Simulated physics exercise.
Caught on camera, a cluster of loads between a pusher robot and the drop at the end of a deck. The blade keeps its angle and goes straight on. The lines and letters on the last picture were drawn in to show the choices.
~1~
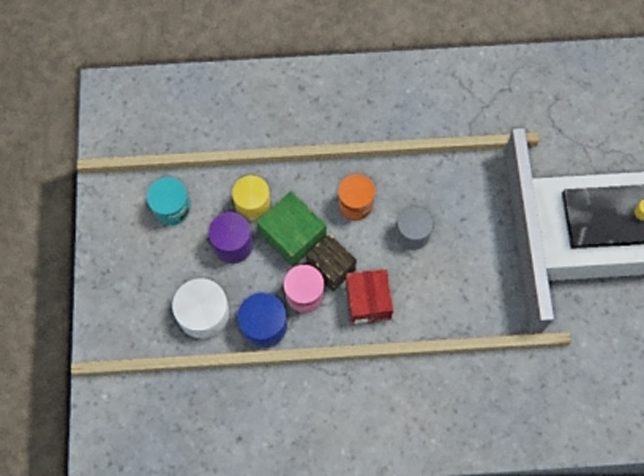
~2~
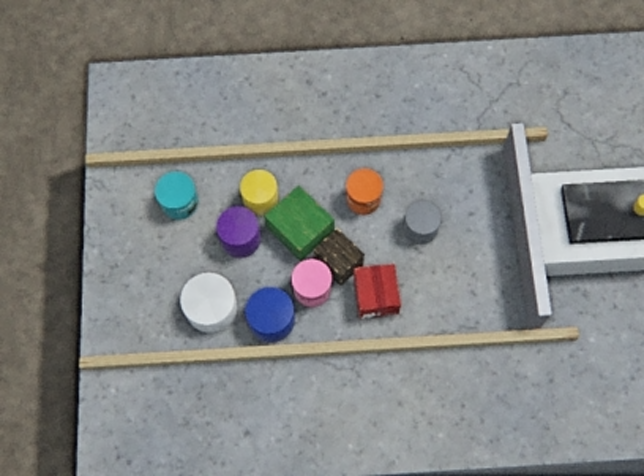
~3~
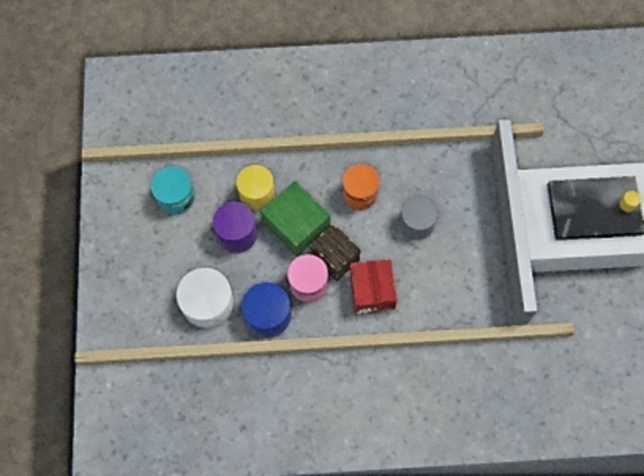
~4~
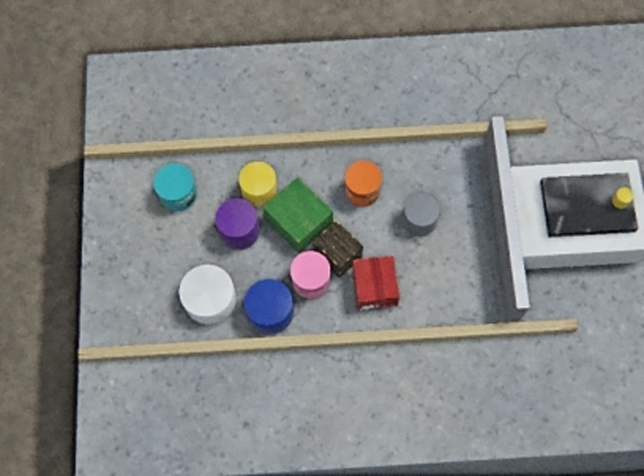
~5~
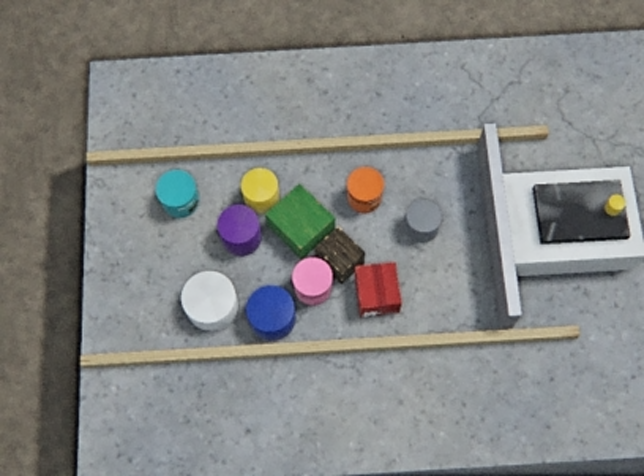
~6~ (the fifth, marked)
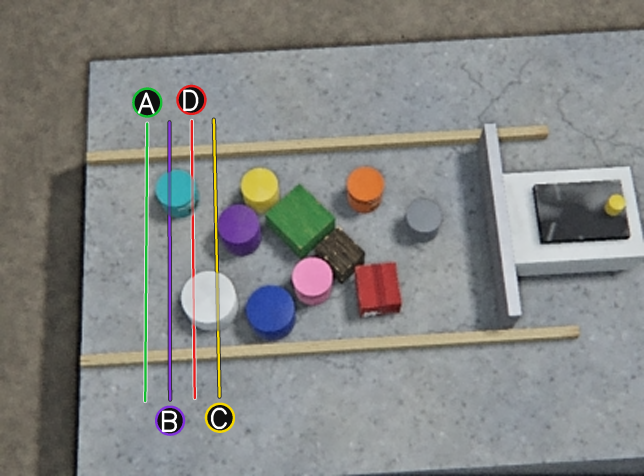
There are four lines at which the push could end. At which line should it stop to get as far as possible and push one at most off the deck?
No second one falls up to D.
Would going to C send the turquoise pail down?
By then, no.
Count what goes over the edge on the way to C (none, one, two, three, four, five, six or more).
The count is none.
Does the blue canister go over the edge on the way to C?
No.
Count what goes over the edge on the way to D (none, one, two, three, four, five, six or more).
By then, none.
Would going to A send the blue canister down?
Yes.
On the marked copy, A at (146, 255); B at (170, 254); C at (217, 251); D at (193, 252).
Taking D. A third of the way, robot (462, 218); red parcel (367, 291); orange pail (361, 191).
Two thirds of the way, robot (351, 225); purple canister (172, 238); turquoise pail (173, 193).
When it is over, robot (264, 230); white canister (82, 308); purple canister (87, 247); none fallen.
As for the rest, A drops four; B drops two; C is within the limit but short.
